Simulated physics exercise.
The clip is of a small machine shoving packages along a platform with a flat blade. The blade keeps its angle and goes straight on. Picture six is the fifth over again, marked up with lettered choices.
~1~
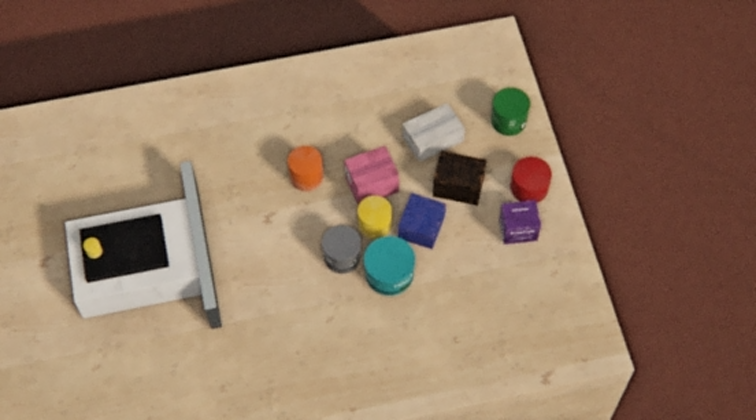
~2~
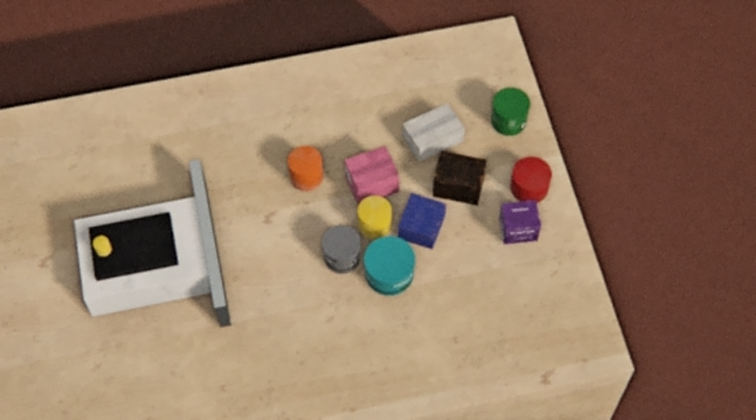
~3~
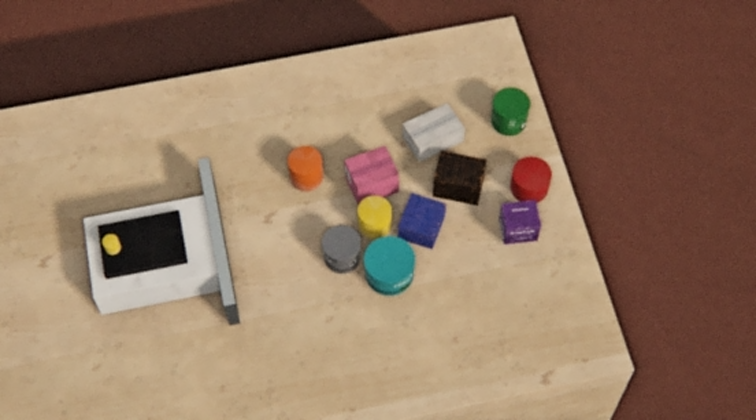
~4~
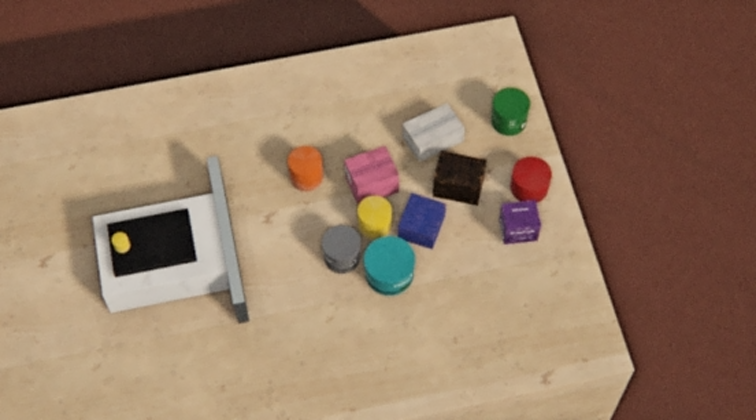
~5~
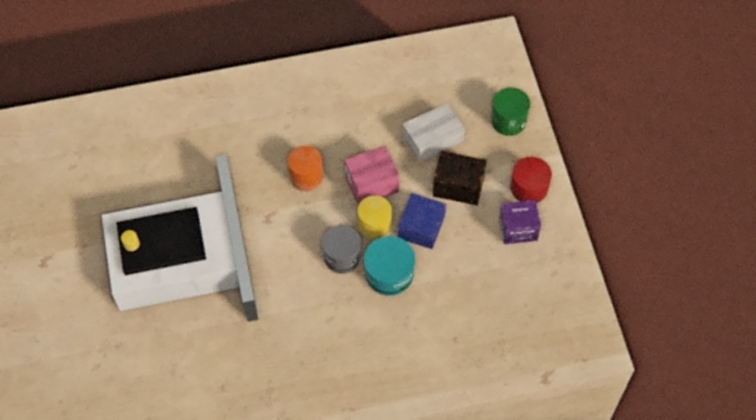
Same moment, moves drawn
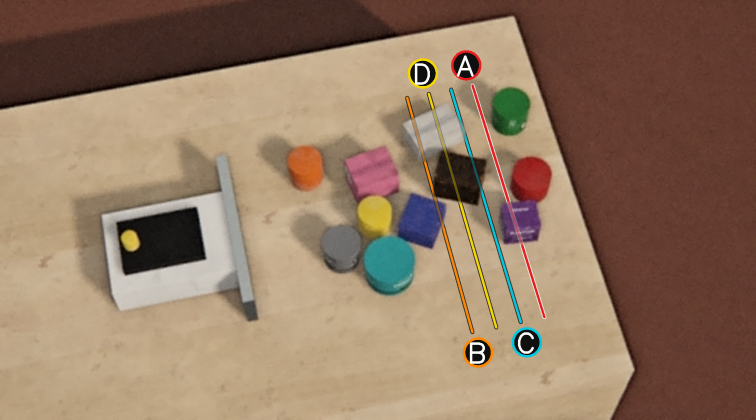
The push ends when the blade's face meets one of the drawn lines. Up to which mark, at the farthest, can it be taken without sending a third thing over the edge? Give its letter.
The farthest such stop is A.
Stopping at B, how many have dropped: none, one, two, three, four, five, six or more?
In all, none.
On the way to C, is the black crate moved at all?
Yes.
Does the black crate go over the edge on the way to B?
By then, no.
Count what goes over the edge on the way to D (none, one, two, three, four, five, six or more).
By then, none.
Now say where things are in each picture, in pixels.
In the first frame, turquoise pail (390, 266); blue crate (422, 222); white box (434, 133).
In the second frame, robot (140, 244); red canister (531, 180).
In the third frame, robot (149, 242); grey pail (342, 250).
In the fourth frame, robot (158, 240); yellow canister (375, 217).
In the fifth frame, robot (167, 239); green pail (510, 112); pink parcel (372, 177); turquoise pail (390, 266).
On the marked copy, A at (507, 195); B at (438, 209); C at (484, 200); D at (461, 205).
Taking A. A third of the way, robot (268, 219); turquoise pail (401, 268); orange canister (344, 159).
Two thirds of the way, robot (367, 200); red canister (542, 183); green pail (515, 112).
When it is over, robot (442, 185); red canister over the edge; black crate over the edge; two fallen.
As for the rest, B is within the limit but short; C is within the limit but short; D is within the limit but short.
